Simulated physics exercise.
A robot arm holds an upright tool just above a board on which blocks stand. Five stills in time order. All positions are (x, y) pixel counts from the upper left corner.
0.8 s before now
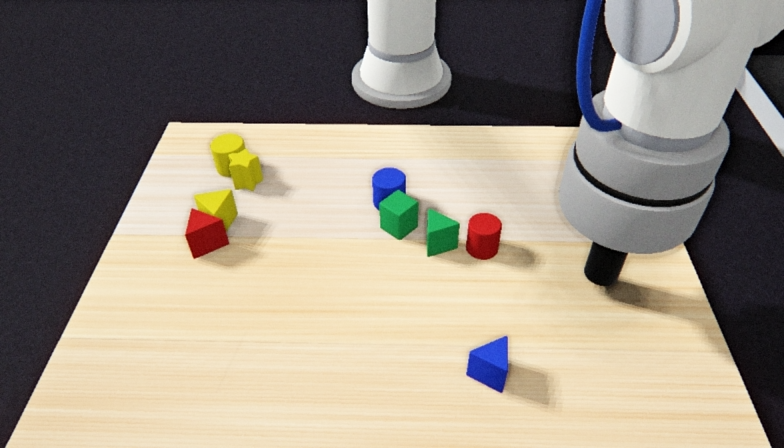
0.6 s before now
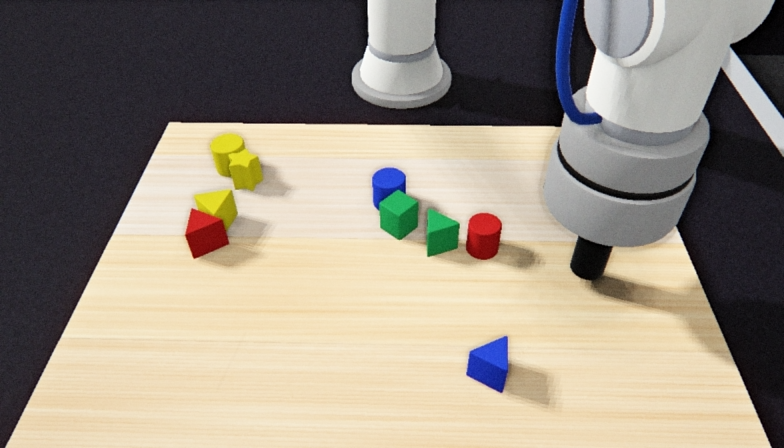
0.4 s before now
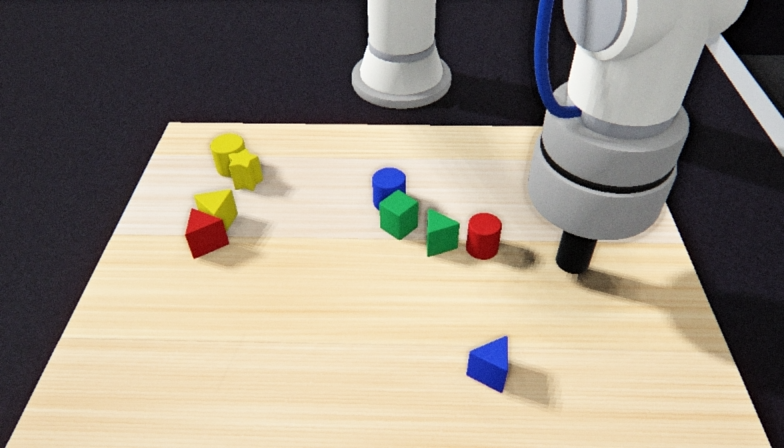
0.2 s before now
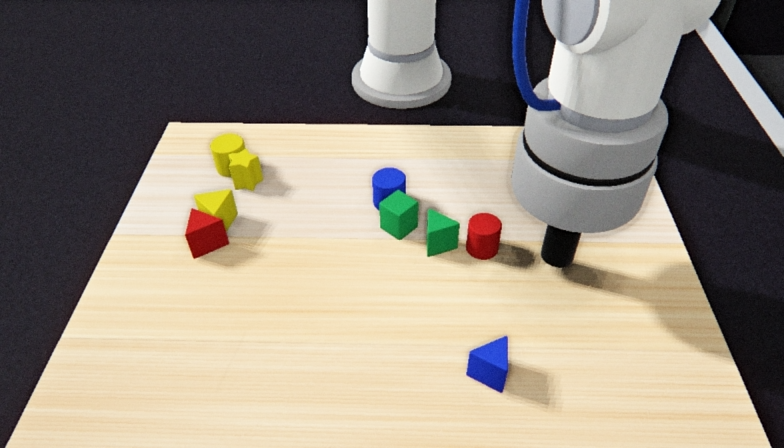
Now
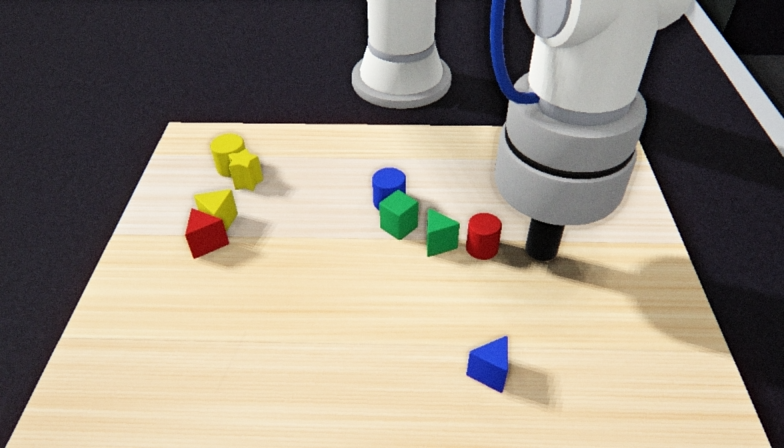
A robot arm with a black tool moved slowly left and slightly toward the back of the wooden board, drawing closer to the red cylinder, while all the colored blocks stayed still.
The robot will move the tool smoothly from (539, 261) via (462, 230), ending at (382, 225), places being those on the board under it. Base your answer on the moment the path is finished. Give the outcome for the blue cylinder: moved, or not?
It holds its position.
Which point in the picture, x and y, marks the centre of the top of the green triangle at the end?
At (399, 234).
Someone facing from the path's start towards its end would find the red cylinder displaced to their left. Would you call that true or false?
True
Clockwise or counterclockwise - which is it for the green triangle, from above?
Looking down on the board, it turns clockwise.
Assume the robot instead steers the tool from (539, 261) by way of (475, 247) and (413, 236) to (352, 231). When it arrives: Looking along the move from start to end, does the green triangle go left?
In short: Yes.
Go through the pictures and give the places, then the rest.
Lower end of the tool at (601, 274), tops of blocks, blue cylinder at (389, 177), green square at (399, 202), green triangle at (439, 221), red cylinder at (485, 223), in the first frame.
Tool at (587, 268), blocks as before, in the second frame.
Tool at (572, 262), blocks as before, in the third frame.
Tool at (557, 256), blocks as before, in the fourth frame.
Tool at (541, 250), blue cylinder at (389, 177), green square at (399, 202), green triangle at (439, 221), red cylinder at (485, 223), in the fifth frame.
The first path, step by step. One third of the way, tool at (489, 227); green triangle at (430, 222), turned 20° clockwise; red cylinder at (461, 220).
Two thirds of the way, tool at (436, 217); green triangle at (402, 233), turned 45° clockwise; red cylinder at (428, 224).
At the end, tool at (381, 214); blue cylinder not moved; green square at (347, 205), turned 25° anticlockwise; green triangle at (399, 234), turned 40° clockwise; red cylinder at (424, 225).
